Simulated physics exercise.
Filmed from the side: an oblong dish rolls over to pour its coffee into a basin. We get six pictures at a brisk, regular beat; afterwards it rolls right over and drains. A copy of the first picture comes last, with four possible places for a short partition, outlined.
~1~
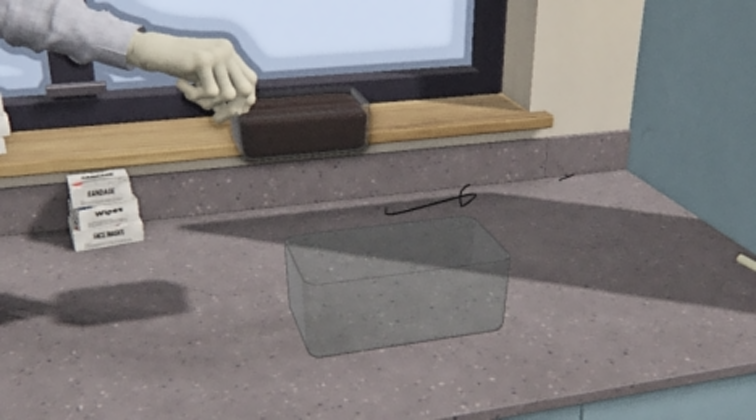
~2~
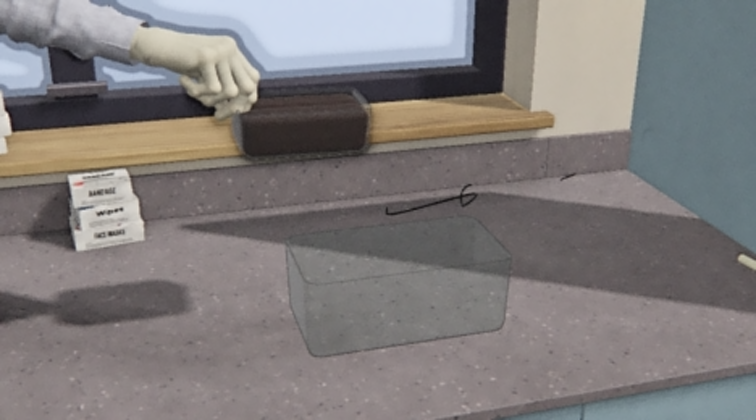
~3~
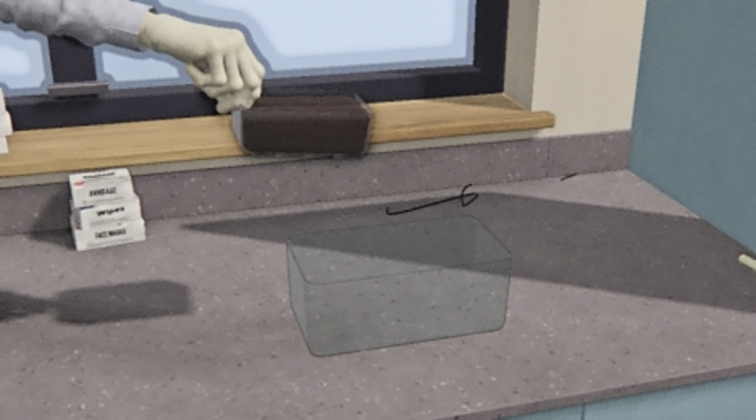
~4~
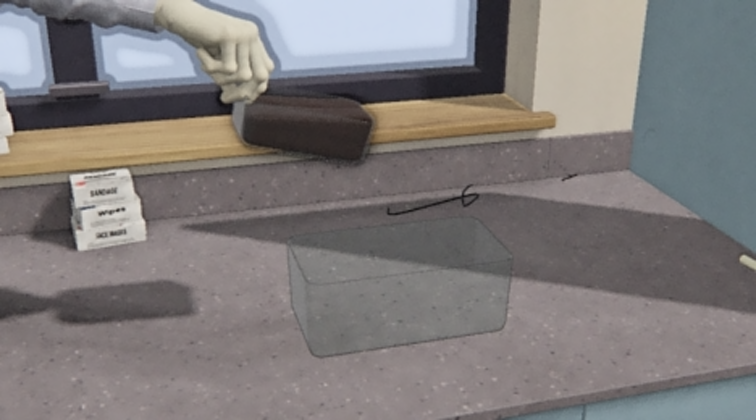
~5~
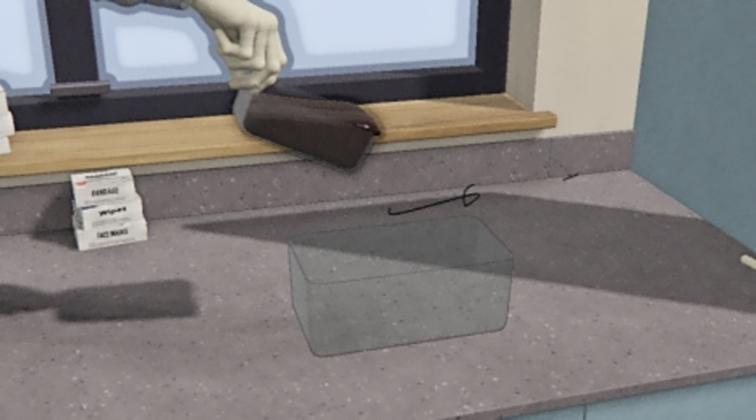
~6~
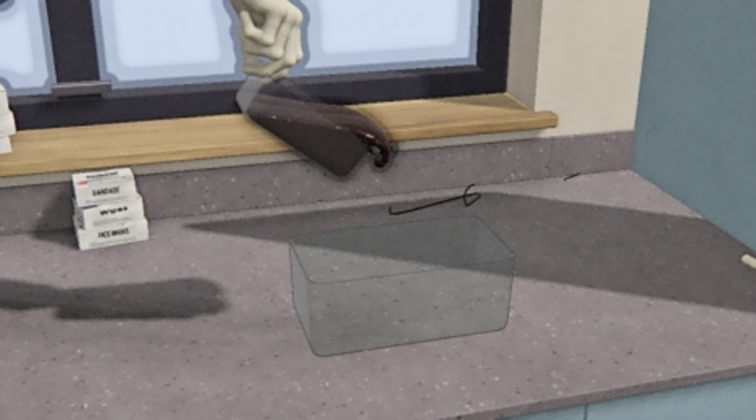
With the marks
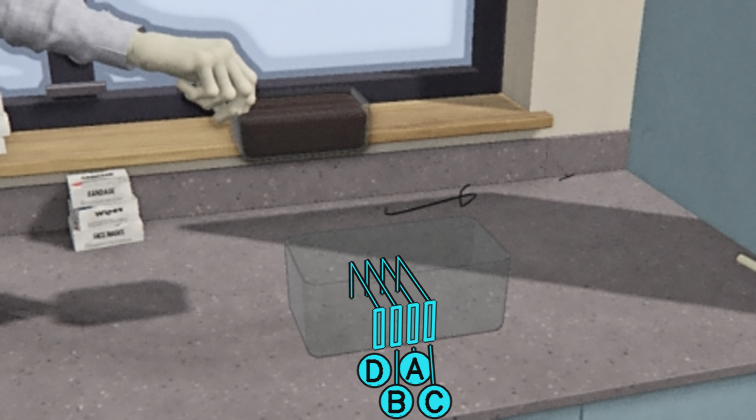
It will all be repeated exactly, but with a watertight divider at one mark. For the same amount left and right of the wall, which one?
Choose C.
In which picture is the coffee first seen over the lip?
Picture 5.
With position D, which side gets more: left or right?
More ends on the right.
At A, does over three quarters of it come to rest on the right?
No.
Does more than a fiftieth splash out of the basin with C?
Yes, it does.
In cyan, A at (413, 348); B at (396, 350); C at (430, 345); D at (380, 353).
For position A, about 31 % ends left of the wall and 59 % right of it; 10 % is lost outside.
For position B, about 18 % ends left of the wall and 72 % right of it; 10 % is lost outside.
For position C, about 50 % ends left of the wall and 39 % right of it; 11 % is lost outside.
For position D, about 12 % ends left of the wall and 78 % right of it; 10 % is lost outside.
